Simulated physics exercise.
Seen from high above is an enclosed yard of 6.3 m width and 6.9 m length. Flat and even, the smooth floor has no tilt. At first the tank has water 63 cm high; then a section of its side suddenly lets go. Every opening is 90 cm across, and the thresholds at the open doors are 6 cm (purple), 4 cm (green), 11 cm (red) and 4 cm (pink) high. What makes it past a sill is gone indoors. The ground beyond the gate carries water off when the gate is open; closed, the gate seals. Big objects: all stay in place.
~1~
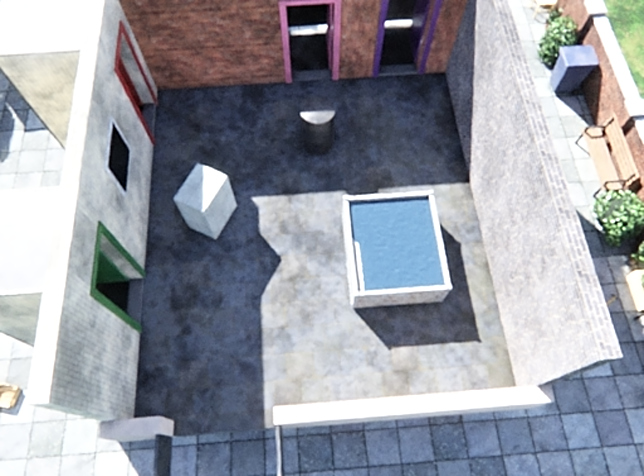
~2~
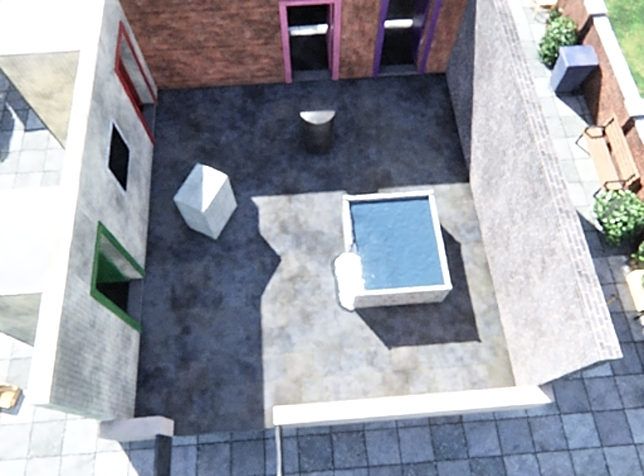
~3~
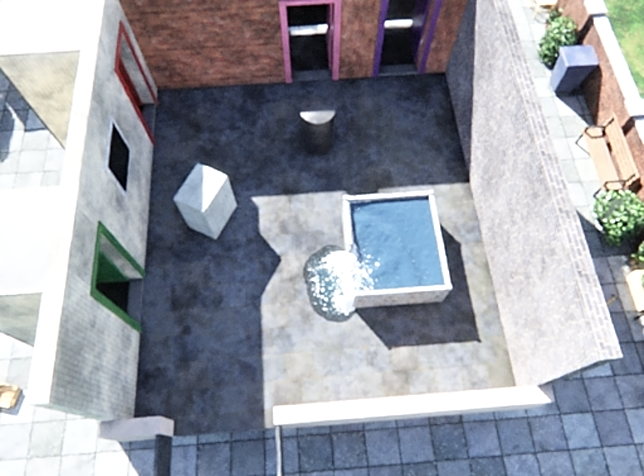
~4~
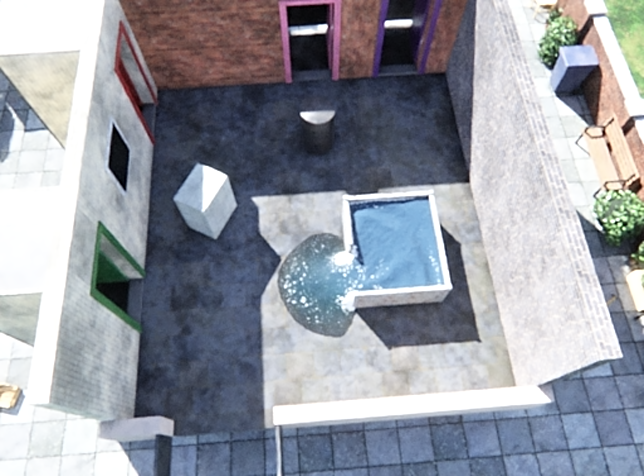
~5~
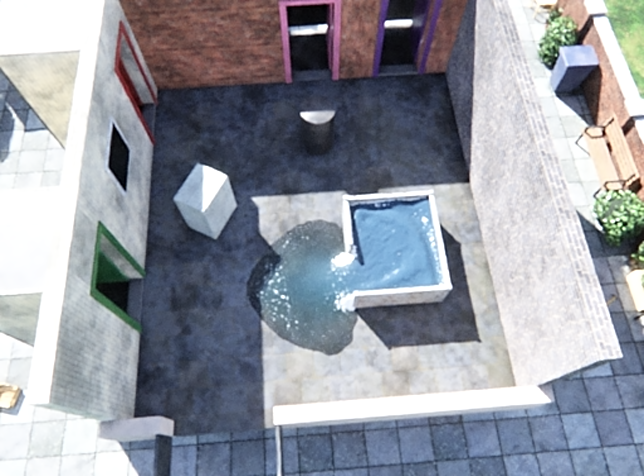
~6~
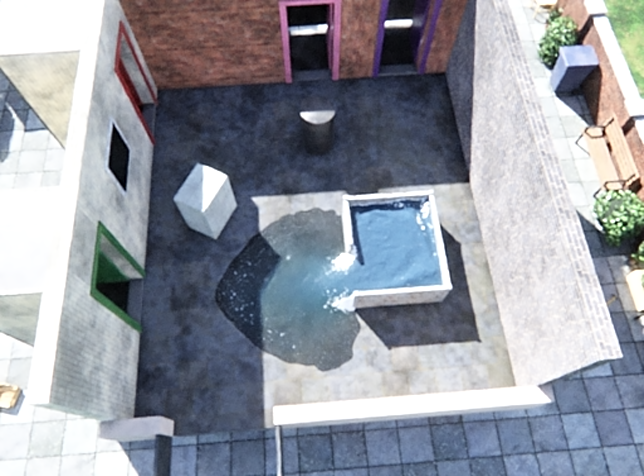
Water poured out of the left side of a square tank in a walled yard and spread across the floor in a widening, rounded puddle, reaching leftward into the shadow below a pale block.
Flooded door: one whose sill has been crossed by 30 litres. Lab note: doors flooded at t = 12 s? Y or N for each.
The purple door will most likely respect the limit. The green door will most likely bust the limit. The red door will most likely respect the limit. The pink door will most likely respect the limit.
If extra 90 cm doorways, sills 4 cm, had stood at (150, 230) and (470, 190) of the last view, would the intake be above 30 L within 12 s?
Well, the first is beyond the mark and the second is shy of the mark.
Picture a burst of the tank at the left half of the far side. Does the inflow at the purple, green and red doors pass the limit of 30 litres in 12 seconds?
Outcomes - purple: Exceeded, green: Not exceeded, red: Not exceeded.
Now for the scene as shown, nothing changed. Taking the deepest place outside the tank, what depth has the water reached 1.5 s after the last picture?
About 30 cm.
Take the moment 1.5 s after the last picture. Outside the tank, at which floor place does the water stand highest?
Roughly at pixel (135, 411).
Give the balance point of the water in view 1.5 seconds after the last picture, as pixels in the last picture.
The water's centre is around (313, 279).
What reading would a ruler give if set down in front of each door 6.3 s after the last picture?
Depths in cm: Purple 0, green 7, red 3, pink 3.
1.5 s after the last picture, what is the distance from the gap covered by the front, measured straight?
Some 4.4 metres from the gap.
Then, 0.7 s after the last picture water covers 25 % of the floor and is deepest (30 cm) near (343, 291); purple door not reached, green door 6 cm at the sill, 5 L in, red door not reached, pink door not reached.
Then, 1.5 s after the last picture water covers 30 % of the floor and is deepest (30 cm) near (135, 411); purple door not reached, green door 13 cm at the sill, 55 L in, red door not reached, pink door not reached.
Then, 2.8 s after the last picture water covers 45 % of the floor and is deepest (16 cm) near (142, 316); purple door not reached, green door 14 cm at the sill, 134 L in, red door 2 cm at the sill, 0 L in, pink door not reached.
Then, 6.3 s after the last picture water covers 50 % of the floor and is deepest (8 cm) near (158, 387); purple door not reached, green door 7 cm at the sill, 204 L in, red door 3 cm at the sill, 0 L in, pink door 3 cm at the sill, 0 L in.
Then, 11.3 s after the last picture water covers 75 % of the floor and is deepest (4 cm) near (134, 423); purple door 2 cm at the sill, 0 L in, green door 4 cm at the sill, 217 L in, red door 4 cm at the sill, 0 L in, pink door 3 cm at the sill, 0 L in.
